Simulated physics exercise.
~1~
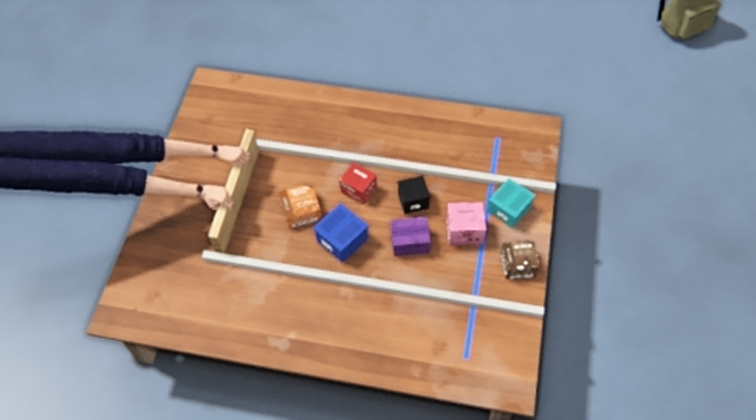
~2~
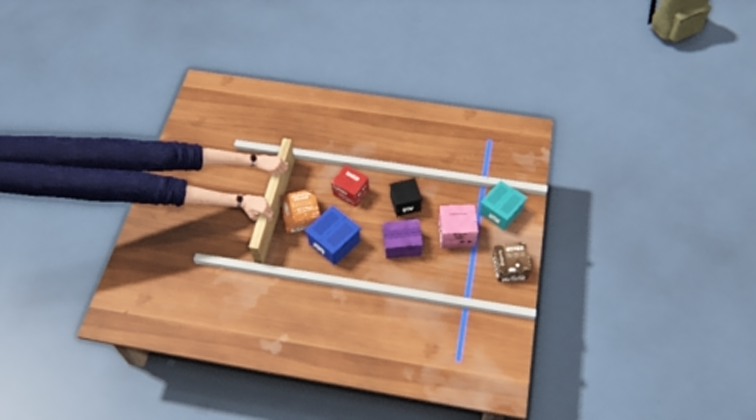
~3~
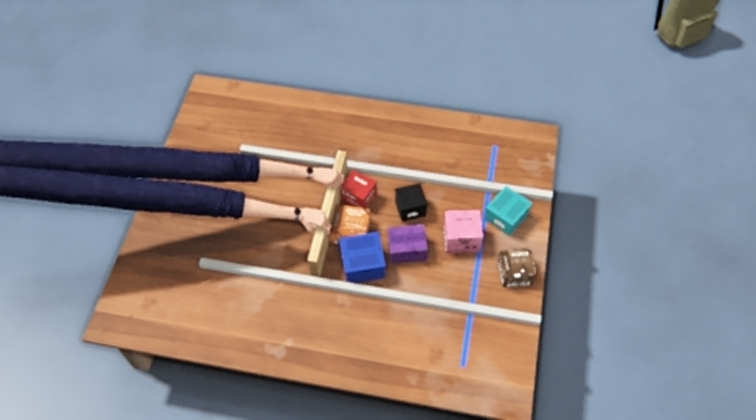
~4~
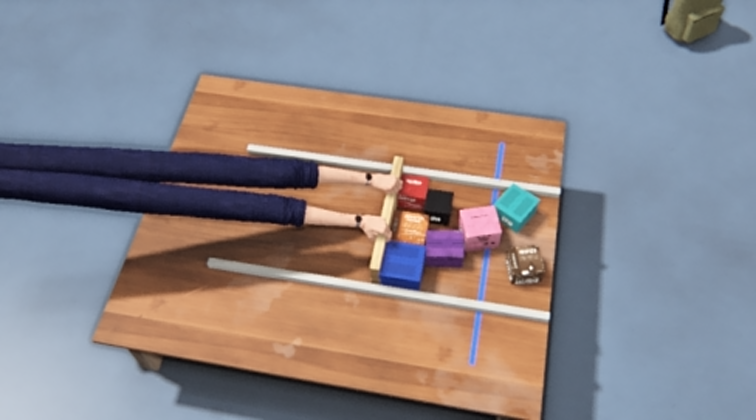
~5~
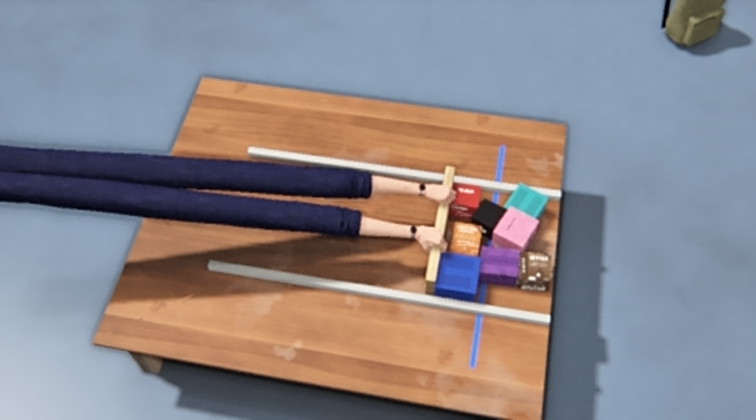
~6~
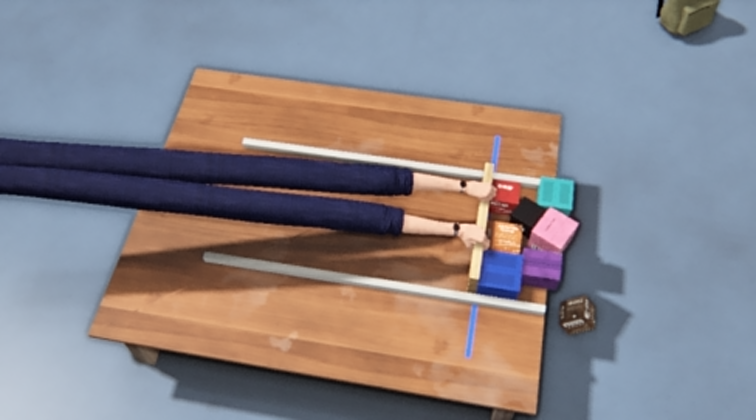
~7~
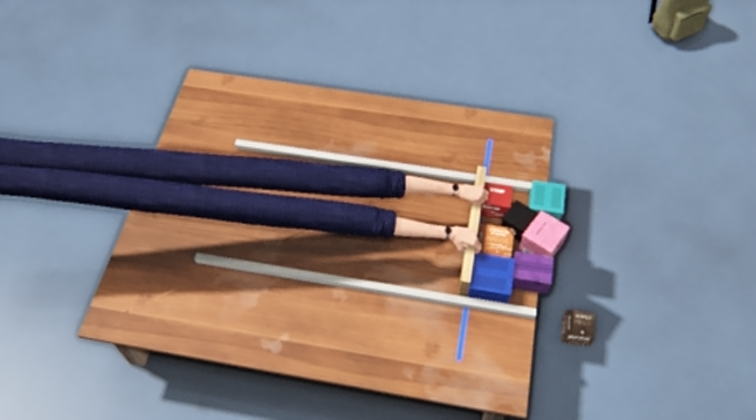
On a wooden tabletop, two hands push a plank rightward, bunching coloured boxes together until the brown one drops off the edge.
